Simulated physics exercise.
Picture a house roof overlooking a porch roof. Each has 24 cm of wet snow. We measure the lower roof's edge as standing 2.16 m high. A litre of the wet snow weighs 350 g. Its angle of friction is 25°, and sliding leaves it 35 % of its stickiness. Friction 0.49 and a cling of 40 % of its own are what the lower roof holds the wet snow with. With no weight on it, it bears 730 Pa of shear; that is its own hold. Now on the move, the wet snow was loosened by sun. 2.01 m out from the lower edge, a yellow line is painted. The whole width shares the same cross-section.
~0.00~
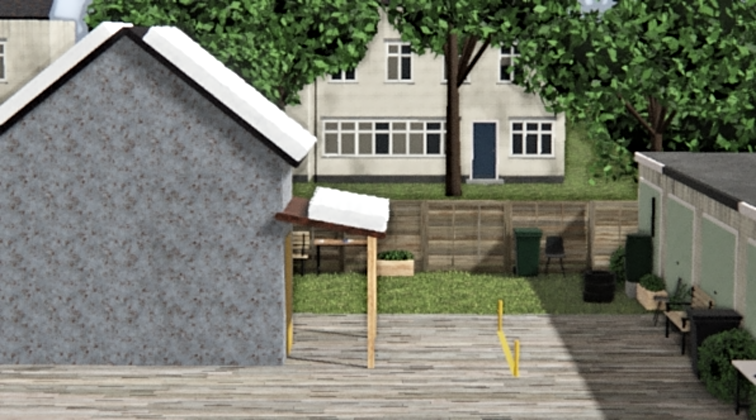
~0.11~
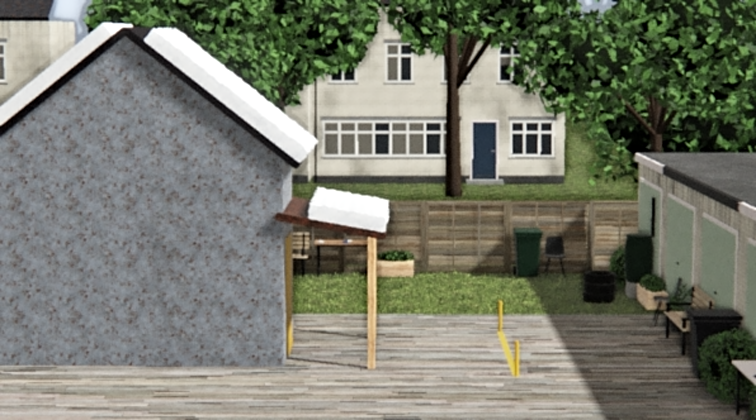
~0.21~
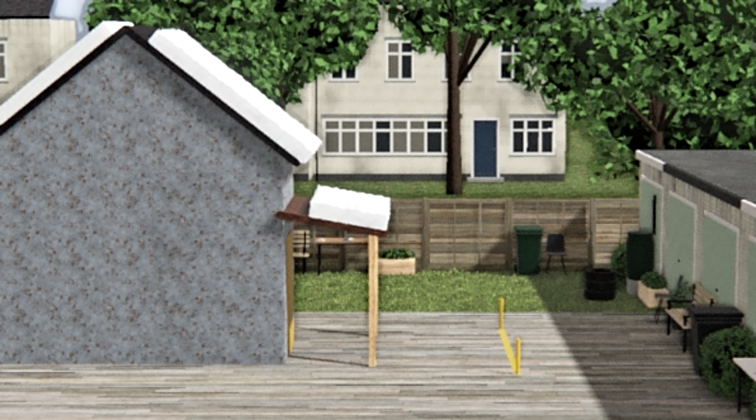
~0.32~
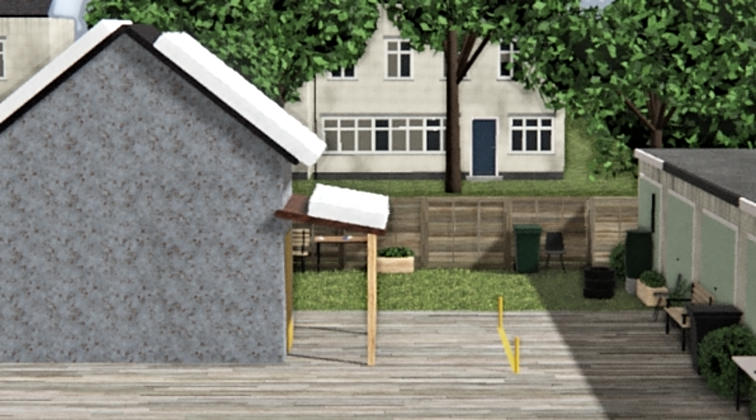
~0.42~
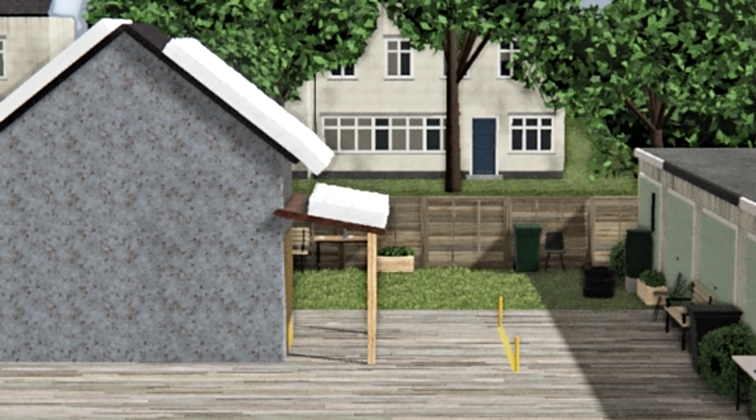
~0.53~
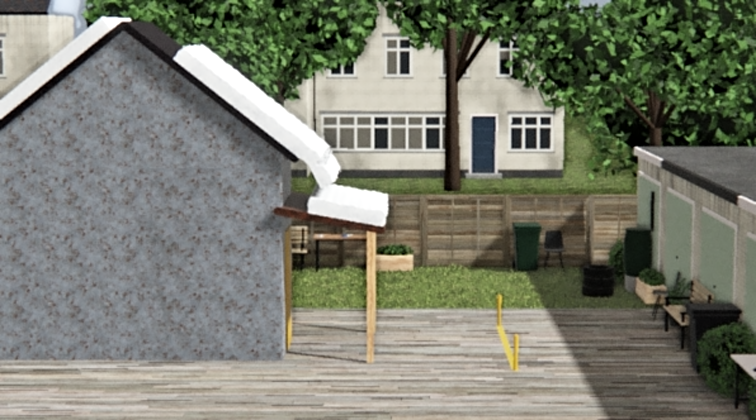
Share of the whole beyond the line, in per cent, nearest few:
Some 21 out of 100.
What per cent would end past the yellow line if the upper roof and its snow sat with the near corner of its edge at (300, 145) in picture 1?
35 %, roughly.
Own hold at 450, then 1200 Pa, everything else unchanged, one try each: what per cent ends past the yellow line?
Expect about 30 in a hundred, then about 5 in a hundred.
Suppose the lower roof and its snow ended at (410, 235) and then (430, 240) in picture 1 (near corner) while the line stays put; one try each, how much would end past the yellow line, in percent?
Try 1: Near 12 %; try 2: Near 7 %.
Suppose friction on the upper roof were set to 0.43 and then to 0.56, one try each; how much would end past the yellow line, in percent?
Respectively near 1 % and near 0 %.
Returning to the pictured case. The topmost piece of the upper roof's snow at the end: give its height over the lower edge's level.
I'd put it at around 0.5 m up.
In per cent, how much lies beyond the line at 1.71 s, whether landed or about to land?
I'd say near 0 in a hundred.
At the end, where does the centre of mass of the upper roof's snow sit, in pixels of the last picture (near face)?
Centre: Approx. (469, 320) px, near face.
By 1.07 s, none is below the lower edge and 0 % is past the line.
By 1.71 s, 51 % is below the lower edge and 0 % is past the line.
By 2.36 s, 66 % is below the lower edge and 21 % is past the line.
By 3.00 s, 66 % is below the lower edge and 21 % is past the line.
By 3.10 s, at the end, 66 % is below the lower edge and 21 % is past the line.
